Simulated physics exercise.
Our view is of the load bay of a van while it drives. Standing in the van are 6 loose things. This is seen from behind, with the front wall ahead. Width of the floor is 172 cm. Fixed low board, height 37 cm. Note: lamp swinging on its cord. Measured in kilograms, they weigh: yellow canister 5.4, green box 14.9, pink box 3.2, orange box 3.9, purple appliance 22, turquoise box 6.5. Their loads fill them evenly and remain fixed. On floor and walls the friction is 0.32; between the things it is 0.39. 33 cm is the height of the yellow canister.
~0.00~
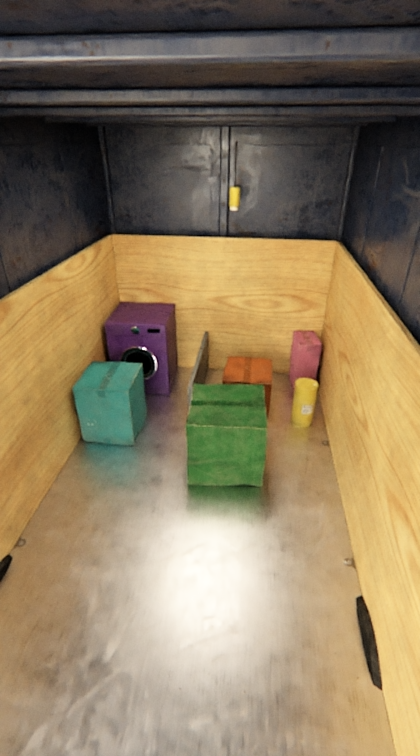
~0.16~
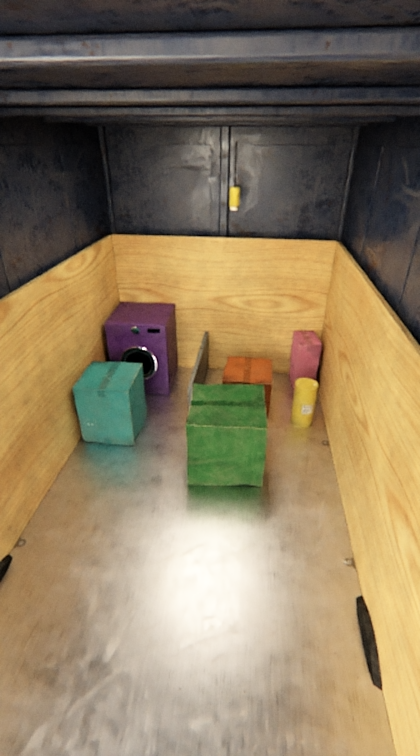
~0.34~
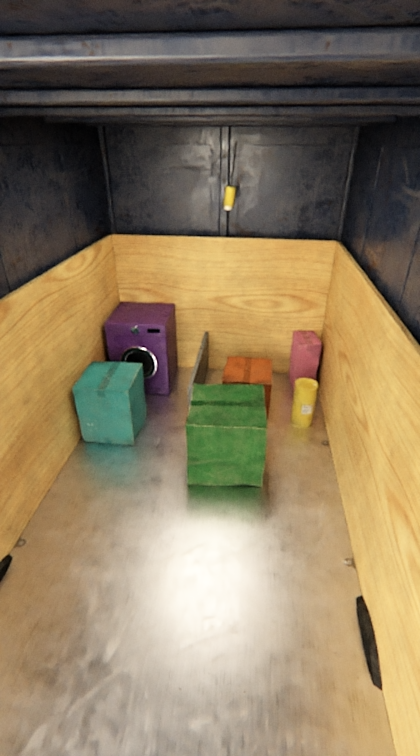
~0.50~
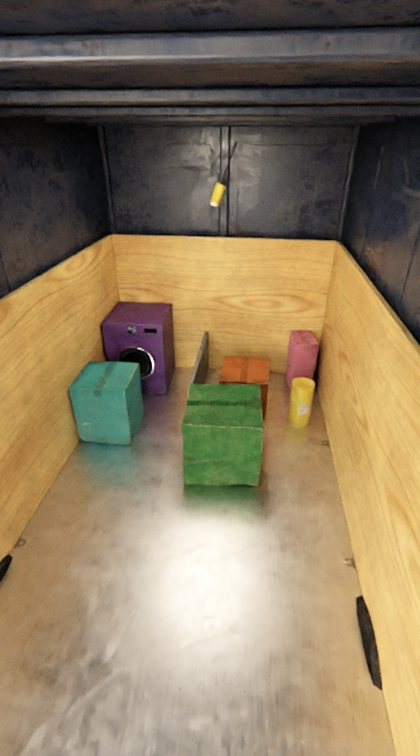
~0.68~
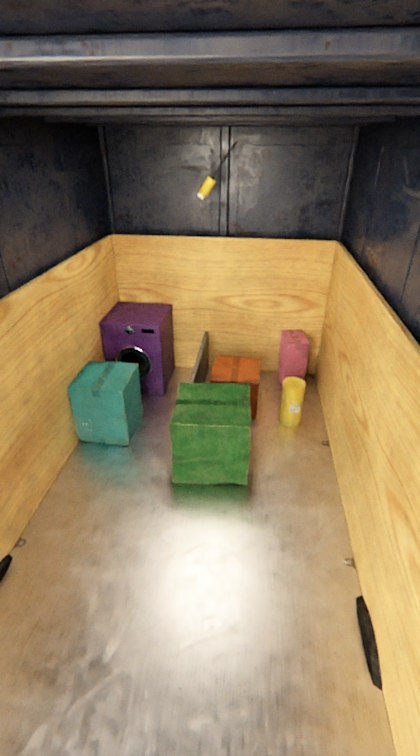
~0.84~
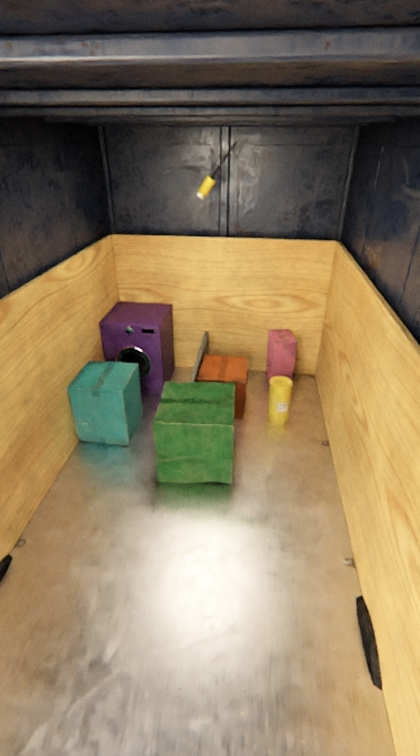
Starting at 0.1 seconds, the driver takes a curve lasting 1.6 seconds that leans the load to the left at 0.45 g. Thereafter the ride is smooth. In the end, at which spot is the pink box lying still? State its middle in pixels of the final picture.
The pink box lies still near (216, 357).
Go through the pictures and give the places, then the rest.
Steady run; pink box (304, 361); yellow canister (304, 403), in the first frame.
Force 0.11 g left; orange box (247, 388); purple appliance (145, 348), in the second frame.
Force 0.43 g left; turquoise box (113, 402); yellow canister (304, 403), in the third frame.
Force 0.45 g left; green box (223, 433) 2 cm from its spot; orange box (244, 387) 2 cm from its spot, in the fourth frame.
Force 0.45 g left; pink box (292, 360) 10 cm from its spot; purple appliance (141, 348) 3 cm from its spot, in the fifth frame.
Force 0.45 g left; pink box (280, 359) 20 cm from its spot; yellow canister (279, 401) 18 cm from its spot, in the sixth frame.
By 1.04 s, force 0.45 g left; pink box 37 cm from its spot near (259, 358); green box 35 cm from its spot; yellow canister 34 cm from its spot.
By 1.14 s, force 0.45 g left; pink box tilted 5° near (247, 357); green box 44 cm from its spot; yellow canister 34 cm from its spot.
When it is over (2.3 s), not toppled but over 15 cm from the start, yellow canister, green box, pink box and orange box; the other 2 within 15 cm of the start. In the last view, pink box near (216, 357).
